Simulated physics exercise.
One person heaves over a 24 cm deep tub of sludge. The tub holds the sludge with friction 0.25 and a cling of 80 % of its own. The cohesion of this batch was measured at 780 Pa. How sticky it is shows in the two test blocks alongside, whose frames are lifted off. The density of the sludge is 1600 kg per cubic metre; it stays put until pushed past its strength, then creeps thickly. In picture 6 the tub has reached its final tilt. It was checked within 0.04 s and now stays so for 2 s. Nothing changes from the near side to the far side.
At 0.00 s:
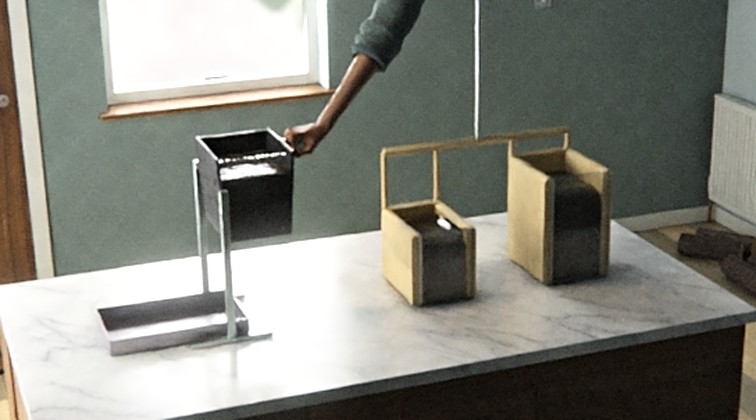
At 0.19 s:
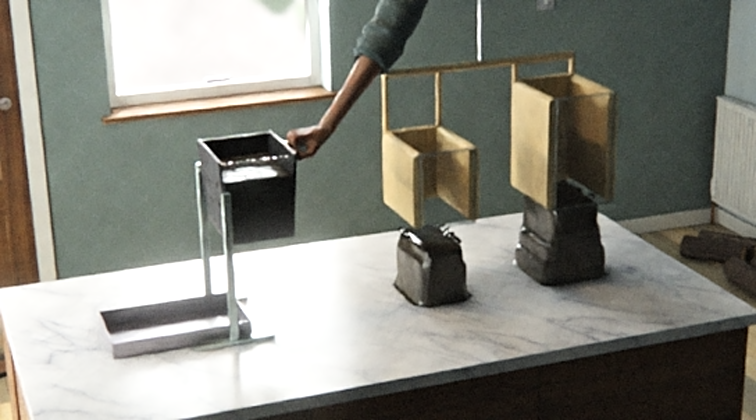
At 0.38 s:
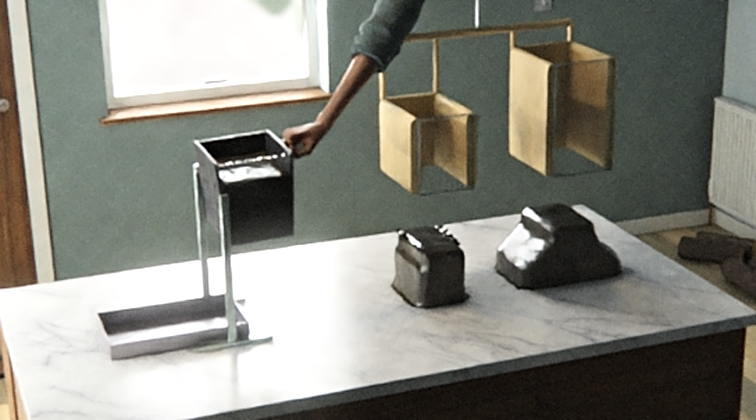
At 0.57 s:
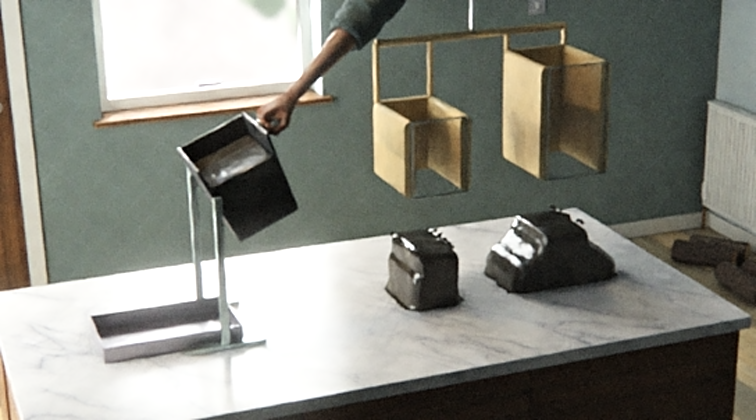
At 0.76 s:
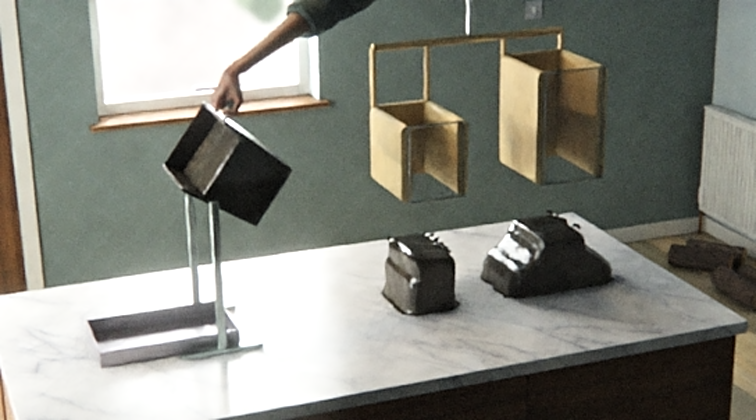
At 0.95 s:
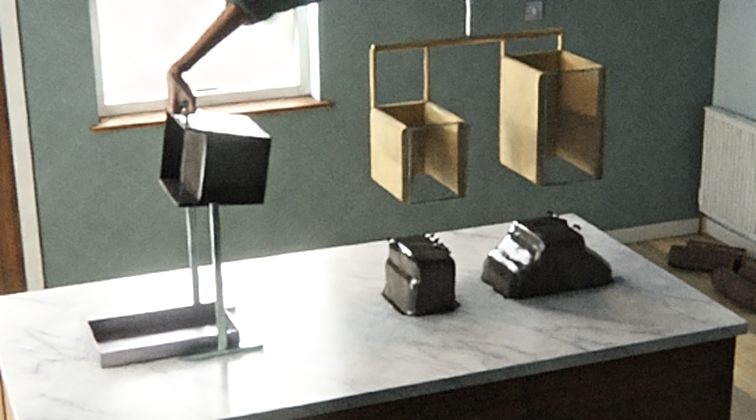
On a marble counter, moulds lift off two dark blocks, one slumps, and a hand tilts a tub leftward.
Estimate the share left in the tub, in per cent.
Close to 100 per cent.
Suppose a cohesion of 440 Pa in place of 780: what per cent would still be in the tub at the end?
It would be near 80 %.
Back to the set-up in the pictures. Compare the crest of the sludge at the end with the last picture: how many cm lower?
About 1 cm.
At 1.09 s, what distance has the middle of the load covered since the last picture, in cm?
Roughly 1 cm.
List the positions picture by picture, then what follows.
In the first frame, handle-side rim at (291, 152), tilt 0 degrees; crest of the sludge at (287, 172); block heights 19 cm, 29 cm (left to right).
In the second frame, handle-side rim at (294, 155), tilt 0 degrees; crest of the sludge at (290, 175); block heights 18 cm, 26 cm (left to right).
In the third frame, handle-side rim at (290, 154), tilt 2 degrees; crest of the sludge at (282, 175); block heights 18 cm, 19 cm (left to right).
In the fourth frame, handle-side rim at (266, 136), tilt 23 degrees; crest of the sludge at (273, 157); block heights 18 cm, 18 cm (left to right).
In the fifth frame, handle-side rim at (224, 125), tilt 53 degrees; crest of the sludge at (243, 140); block heights 18 cm, 18 cm (left to right).
In the sixth frame, handle-side rim at (186, 131), tilt 81 degrees; crest of the sludge at (211, 137); block heights 18 cm, 18 cm (left to right).
After 1.09 s, the tub is at 81 degrees and holds 100 %.
After 1.26 s, the tub is at 81 degrees and holds 100 %.
After 1.43 s, the tub is at 81 degrees and holds 100 %.
After 1.60 s, the tub is at 81 degrees and holds 100 %.
After 2.95 s, the tub is at 81 degrees and holds 100 %.
